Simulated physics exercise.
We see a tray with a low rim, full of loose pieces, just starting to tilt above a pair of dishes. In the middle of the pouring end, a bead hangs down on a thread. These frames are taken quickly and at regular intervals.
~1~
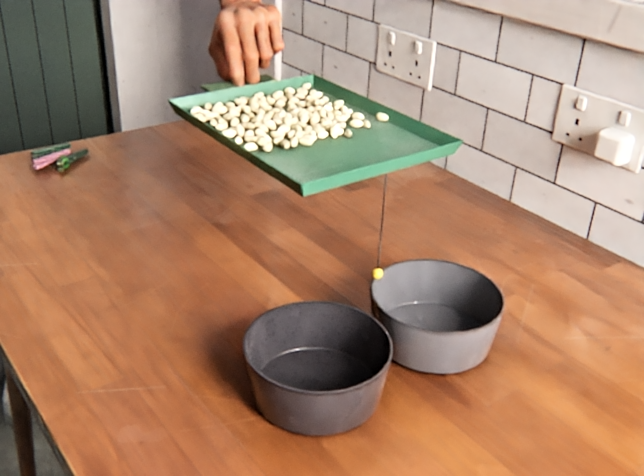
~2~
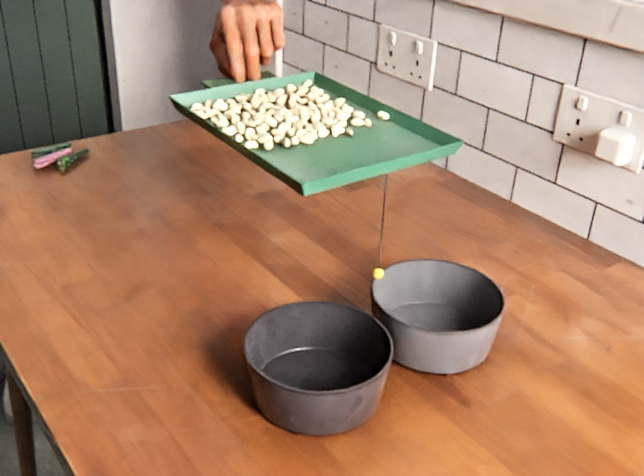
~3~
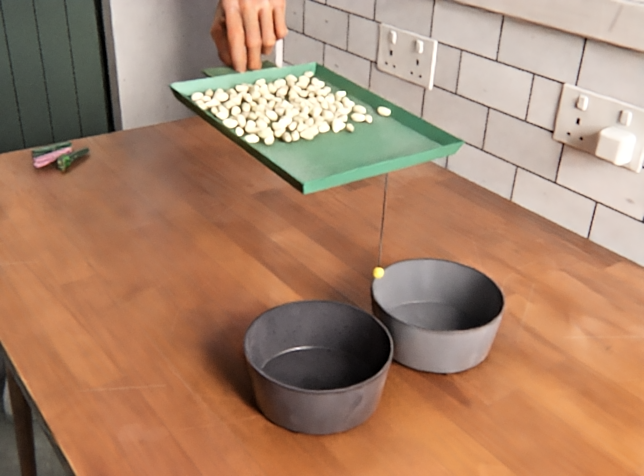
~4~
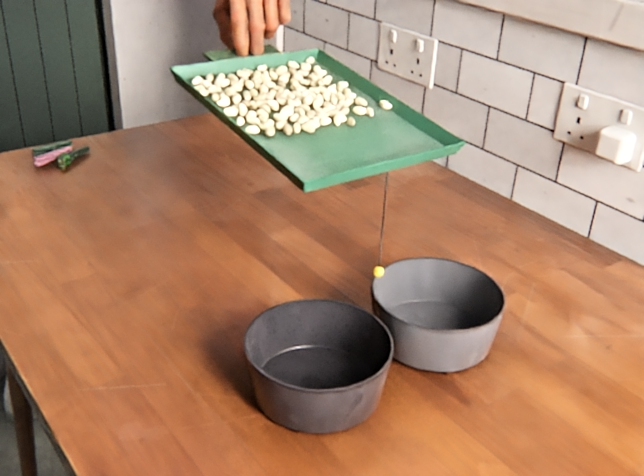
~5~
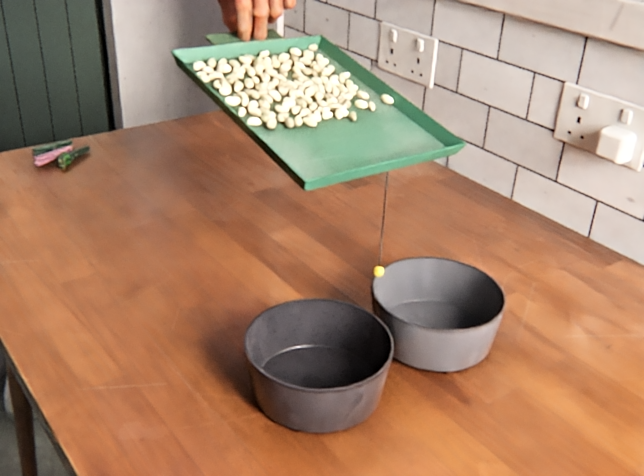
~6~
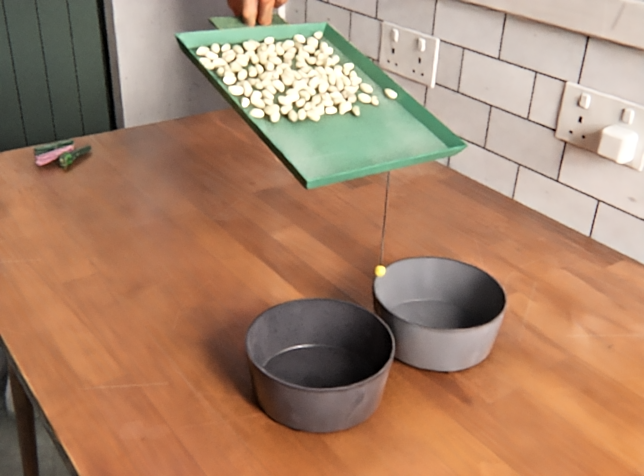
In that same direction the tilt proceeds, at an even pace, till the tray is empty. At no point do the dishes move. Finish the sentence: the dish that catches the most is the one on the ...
... right.
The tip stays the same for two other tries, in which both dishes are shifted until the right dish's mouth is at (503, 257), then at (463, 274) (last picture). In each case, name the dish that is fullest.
The first time the left-side one comes out ahead, then the right-side one the second time.
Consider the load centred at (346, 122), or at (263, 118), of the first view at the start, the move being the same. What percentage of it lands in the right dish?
It would be about 80 per cent for the first and about 70 per cent for the second.
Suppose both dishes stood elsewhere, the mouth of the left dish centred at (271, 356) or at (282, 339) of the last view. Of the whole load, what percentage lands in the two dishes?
Close to 60 per cent, followed by close to 70 per cent.
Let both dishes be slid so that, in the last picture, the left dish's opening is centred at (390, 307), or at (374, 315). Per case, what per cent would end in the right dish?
First placement: Some 40 %; second placement: Some 50 %.
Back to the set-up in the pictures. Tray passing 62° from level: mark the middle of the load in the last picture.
Check around (427, 171) in the last picture.
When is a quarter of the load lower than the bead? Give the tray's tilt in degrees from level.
Somewhere near 65°.
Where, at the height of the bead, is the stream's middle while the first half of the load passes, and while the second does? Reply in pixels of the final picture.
Earlier half at (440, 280), later half at (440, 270).
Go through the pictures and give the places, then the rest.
The first frame shows corners of the pouring end at (303, 181) and (456, 140), level; middle of the load at (287, 117), white beans; left dish at (363, 404); right dish at (483, 345); bead on its thread at (377, 274).
The second frame shows corners of the pouring end at (304, 180) and (457, 140), level; middle of the load at (288, 114).
The third frame shows corners of the pouring end at (305, 179) and (457, 140), tipped barely, lowest at the right corner; middle of the load at (288, 107).
The fourth frame shows corners of the pouring end at (306, 177) and (458, 141), tipped a little, lowest at the right corner; middle of the load at (290, 96).
The fifth frame shows corners of the pouring end at (308, 176) and (459, 142), tipped a little, lowest at the right corner; middle of the load at (292, 86).
The sixth frame shows corners of the pouring end at (310, 176) and (461, 143), tipped clearly, lowest at the right corner; middle of the load at (295, 76); left dish at (365, 401); right dish at (485, 342).
Soon after the last picture, tray tipped steeply; about half on the tray; a stray few in the left dish; about a quarter in the right dish; a stray few outside both; about a quarter in the air.
A little later, tray tipped past a quarter turn; a small part in the left dish; about two thirds in the right dish; a small part outside both; a small part in the air.
Later still, tray tipped past a quarter turn; a small part in the left dish; most in the right dish; a small part outside both.
At rest, tray tipped past a quarter turn; a small part in the left dish; most in the right dish; a small part outside both.
